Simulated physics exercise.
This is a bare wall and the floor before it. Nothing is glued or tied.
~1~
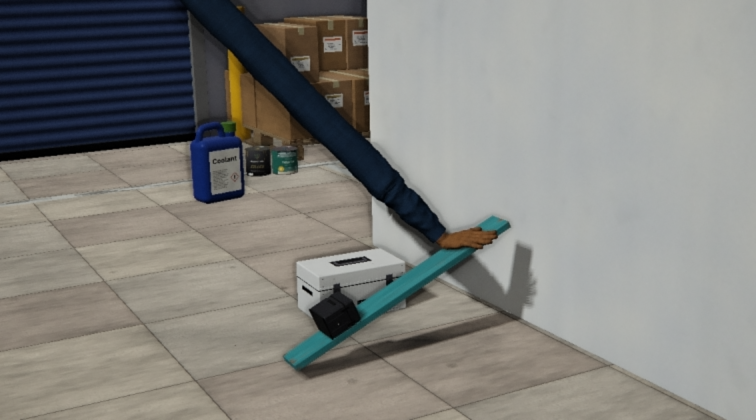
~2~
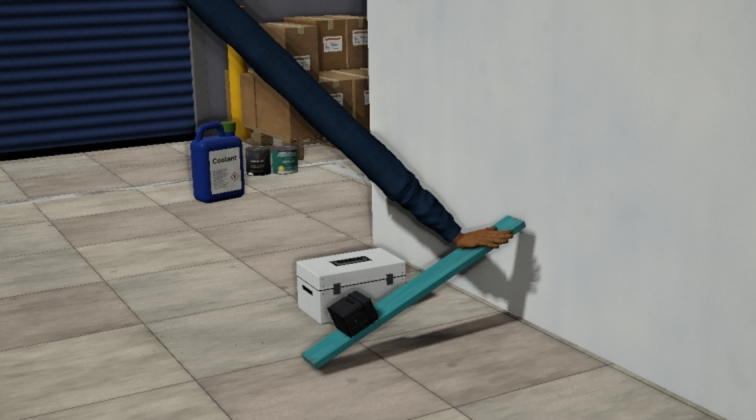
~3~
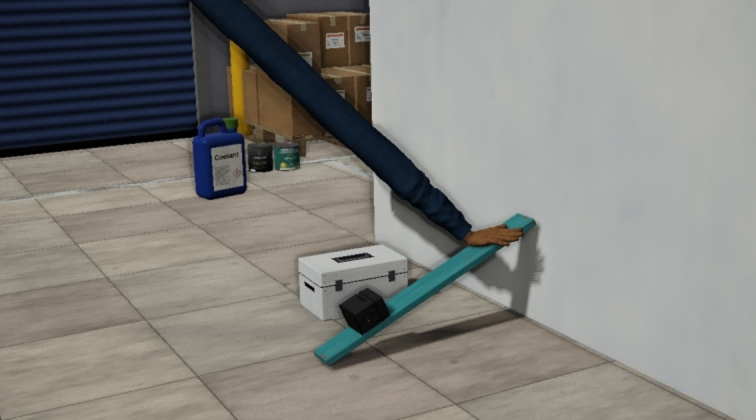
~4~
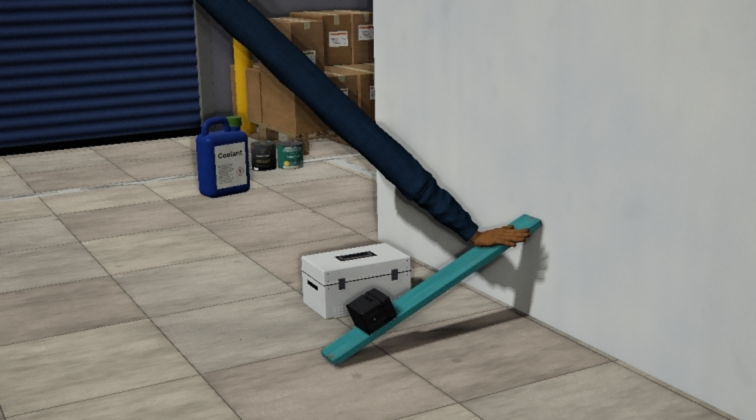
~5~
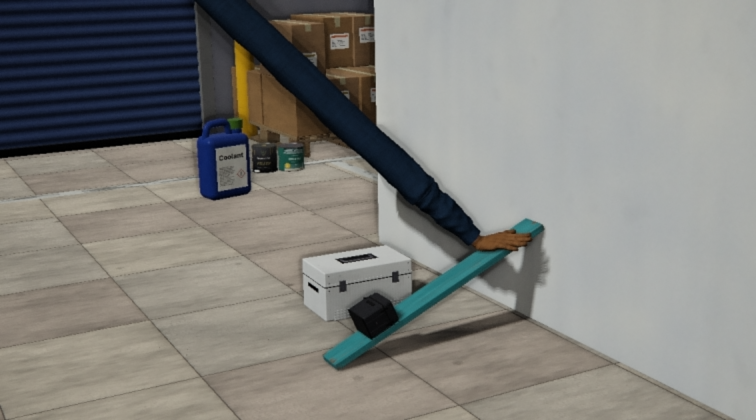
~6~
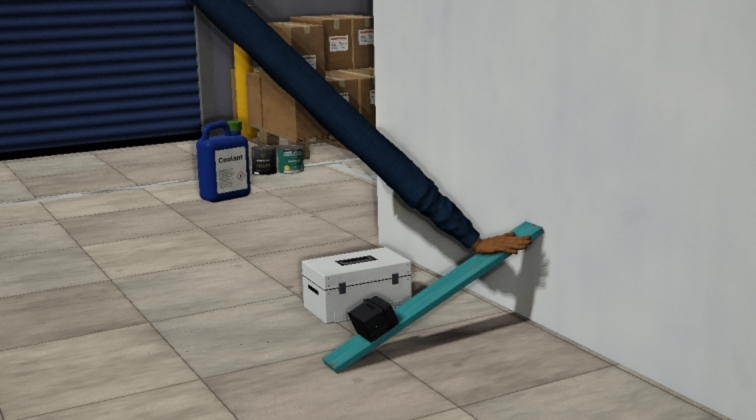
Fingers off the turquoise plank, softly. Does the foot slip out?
As it turns out, it slides down.
Then, 0.40 s after the last picture, turquoise plank leaning 9° more than when let go near (432, 313).
Then, 0.50 s after the last picture, turquoise plank leaning 22° more than when let go near (428, 340).
At rest, moved from the start, turquoise plank; white toolbox in place. Seen from the same camera at the end, turquoise plank near (428, 343). The plank slips out.
